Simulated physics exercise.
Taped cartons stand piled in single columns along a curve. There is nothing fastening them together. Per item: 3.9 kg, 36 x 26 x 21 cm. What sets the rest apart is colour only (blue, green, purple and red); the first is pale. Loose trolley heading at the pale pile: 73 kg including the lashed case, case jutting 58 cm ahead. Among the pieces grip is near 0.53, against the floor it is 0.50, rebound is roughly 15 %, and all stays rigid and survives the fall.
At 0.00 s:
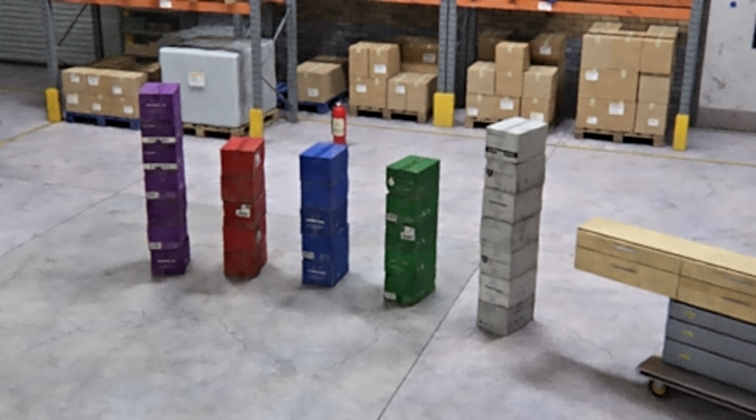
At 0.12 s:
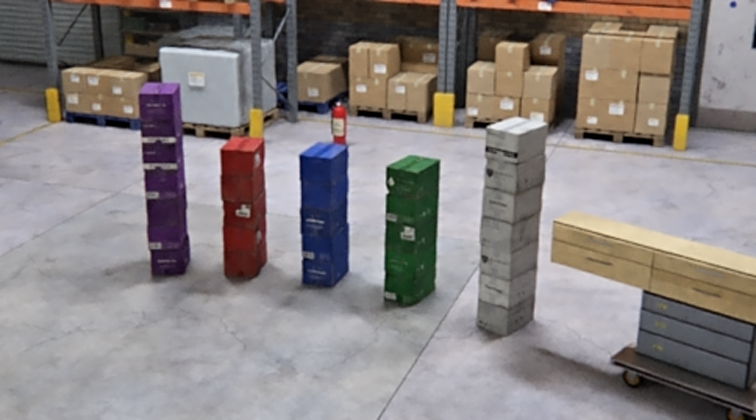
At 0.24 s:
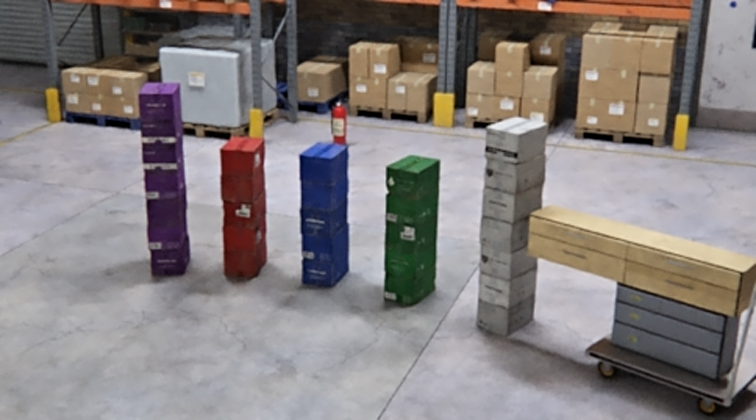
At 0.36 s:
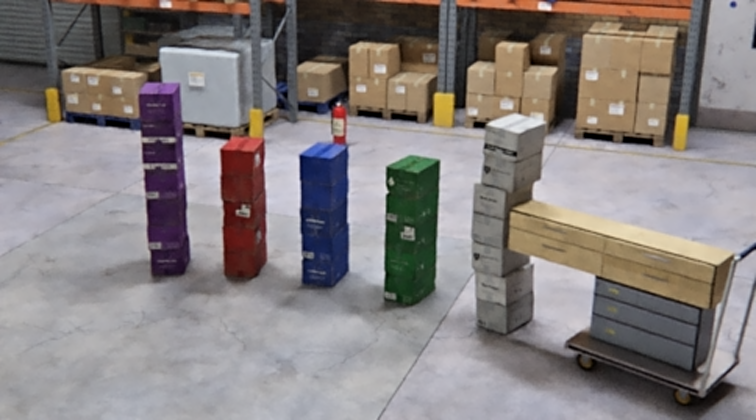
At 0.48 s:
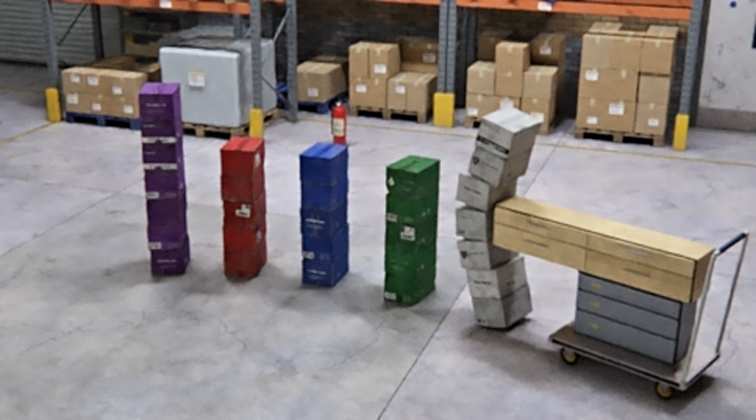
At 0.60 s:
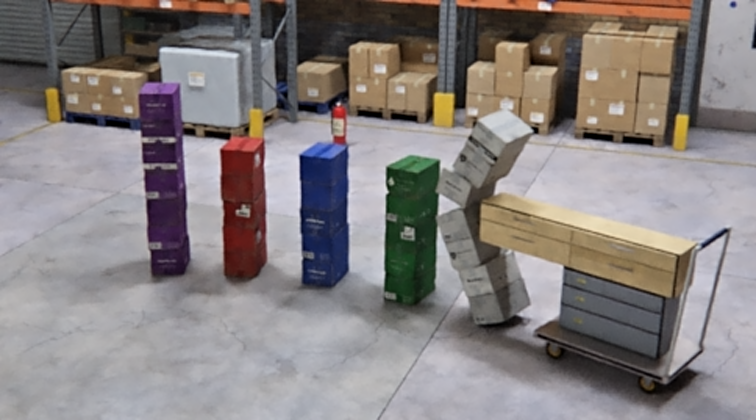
A warehouse with a grey concrete floor, seen from a raised, fixed viewpoint, has orange racking and pallets of brown cartons along the back. Five columns of stacked cartons, purple, red, blue, green and pale grey from left to right, stand near a red fire extinguisher. From the right, a trolley carrying a long wooden case over grey drawers rolls left, and the case pushes into the pale column, which buckles and leans left toward the green one.
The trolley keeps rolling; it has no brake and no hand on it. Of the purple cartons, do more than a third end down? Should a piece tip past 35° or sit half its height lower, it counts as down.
Yes.
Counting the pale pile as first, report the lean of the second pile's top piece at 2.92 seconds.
Tilt: Near 180 degrees.
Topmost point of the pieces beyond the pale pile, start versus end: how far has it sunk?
About 75 cm lower.
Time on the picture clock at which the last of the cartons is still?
4.5 s, roughly.
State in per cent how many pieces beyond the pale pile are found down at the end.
My estimate is roughly 100 per cent.
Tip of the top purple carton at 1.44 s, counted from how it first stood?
Close to 0° of tilt compared with the start.
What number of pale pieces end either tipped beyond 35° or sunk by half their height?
7 of them.
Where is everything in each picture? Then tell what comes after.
In the first frame (places mark the middle of the side facing us), load (581, 242) 43 cm short; top purple carton (156, 107); top green carton (401, 183); the rest undisturbed.
Load (557, 235) 25 cm short; top purple carton (156, 107), in the second frame.
Load (534, 229) 8 cm short; top purple carton (156, 107), in the third frame.
Load (514, 223) 8 cm in, top of the pale pile leaning 3°; top purple carton (156, 107); the rest undisturbed, in the fourth frame.
Load (499, 219) 20 cm in, top of the pale pile leaning 14°; top purple carton (156, 107); the rest undisturbed, in the fifth frame.
Load (485, 215) 31 cm in, top of the pale pile leaning 28°; top purple carton (156, 107); top blue carton (315, 170); the rest undisturbed, in the sixth frame.
After 1.44 s, 7 of the pale pile down; none of the 7 purple cartons down (0 of 22 in all colours); top purple carton unmoved; top green carton leaning 24°, 8 cm lower.
After 2.92 s, 7 of the pale pile down; none of the 7 purple cartons down (15 of 22 in all colours); top purple carton leaning 27°, 9 cm lower; top green carton upside down.
At rest (4.8 s), 7 of the pale pile down; 7 of the 7 purple cartons down (22 of 22 in all colours); top purple carton on its side; top green carton upside down. That is 100 per cent. As the last picture would show them, middles, top green carton near (266, 224).
